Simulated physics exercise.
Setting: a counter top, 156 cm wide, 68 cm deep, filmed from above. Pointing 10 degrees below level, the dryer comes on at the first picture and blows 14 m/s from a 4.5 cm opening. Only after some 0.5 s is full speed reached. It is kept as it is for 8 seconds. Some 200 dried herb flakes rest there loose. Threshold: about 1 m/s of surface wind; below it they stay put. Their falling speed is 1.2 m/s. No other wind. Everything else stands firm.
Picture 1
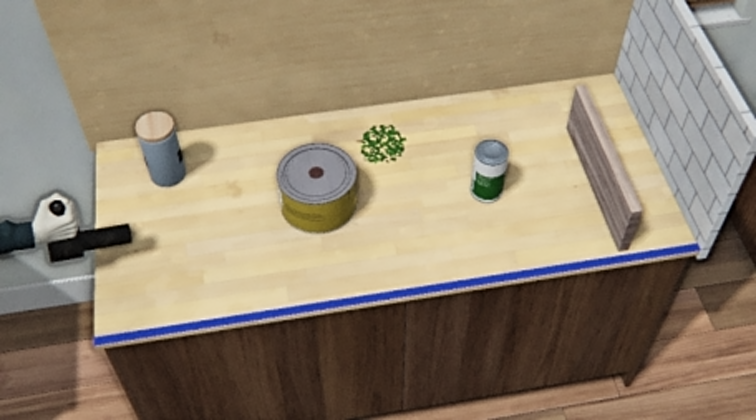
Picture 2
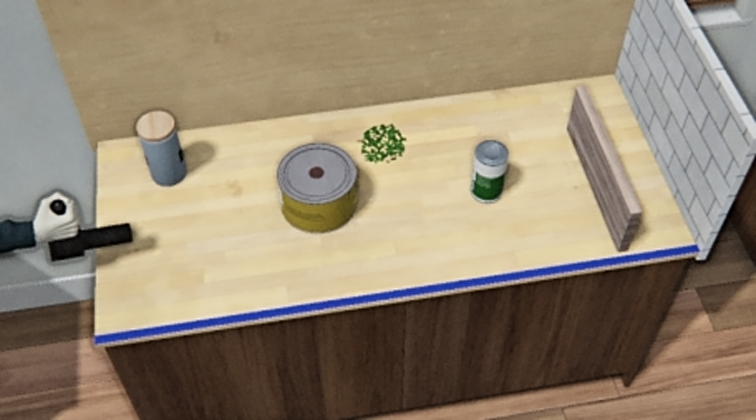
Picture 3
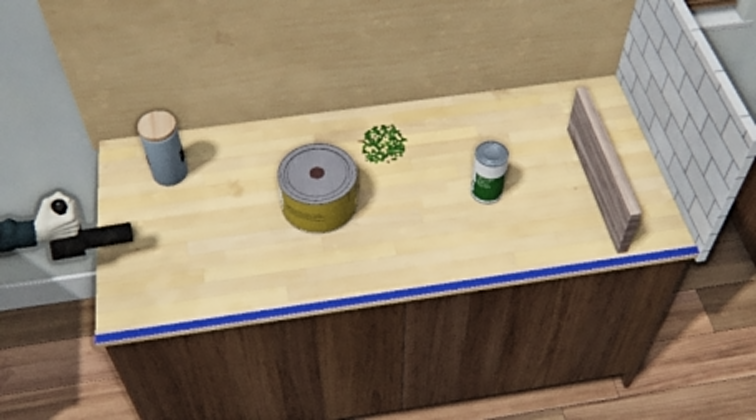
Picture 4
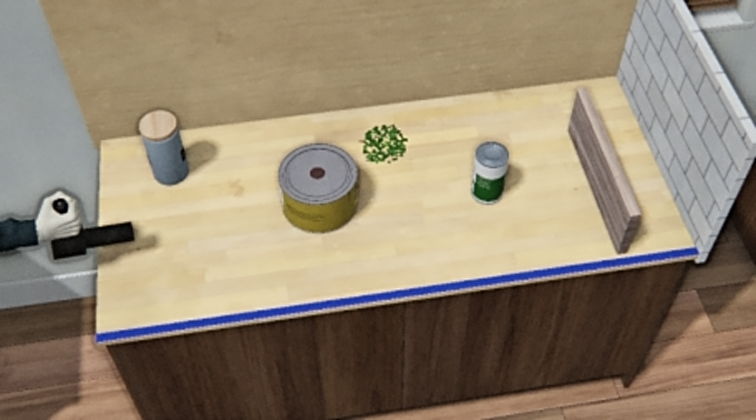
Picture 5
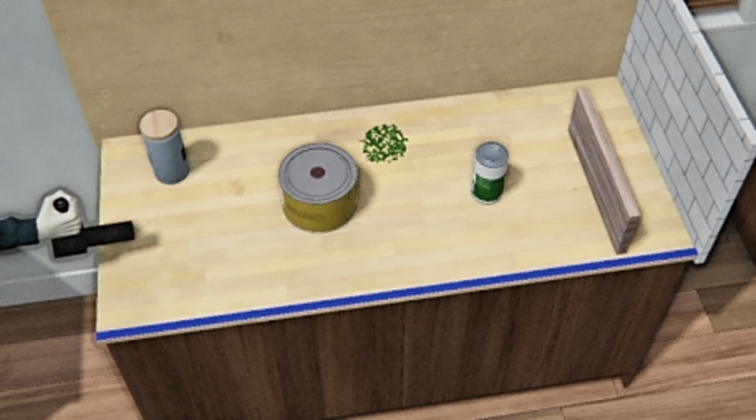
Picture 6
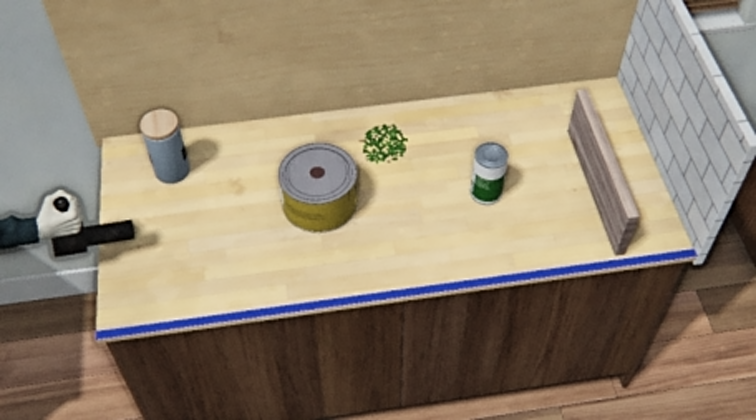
Gloved hand holding a dark dryer at the left of a wooden counter with tins and green flakes, nothing visibly stirring.
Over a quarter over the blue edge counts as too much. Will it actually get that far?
Within one in four.
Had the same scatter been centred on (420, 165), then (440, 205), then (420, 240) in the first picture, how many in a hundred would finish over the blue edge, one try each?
0, 0 and 20 in a hundred, respectively.
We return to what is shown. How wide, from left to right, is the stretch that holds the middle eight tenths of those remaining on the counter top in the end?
Roughly 10 cm from left to right.
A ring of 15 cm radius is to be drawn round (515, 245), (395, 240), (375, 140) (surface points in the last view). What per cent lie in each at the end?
I would say some 0 %, 0 % and 90 % respectively.
Then, 1.2 s after the last picture the count stands so, 0 % are over the blue edge; the middle of those still in play is near (386, 142).
Then, 2.1 s after the last picture the count stands so, 0 % are over the blue edge; the middle of those still in play is near (386, 142).
Then, 4.0 s after the last picture the count stands so, 0 % are over the blue edge; the middle of those still in play is near (383, 143).
Then, 7.6 s after the last picture, at the end, 4 % are over the blue edge; the middle of those still in play is near (382, 144).
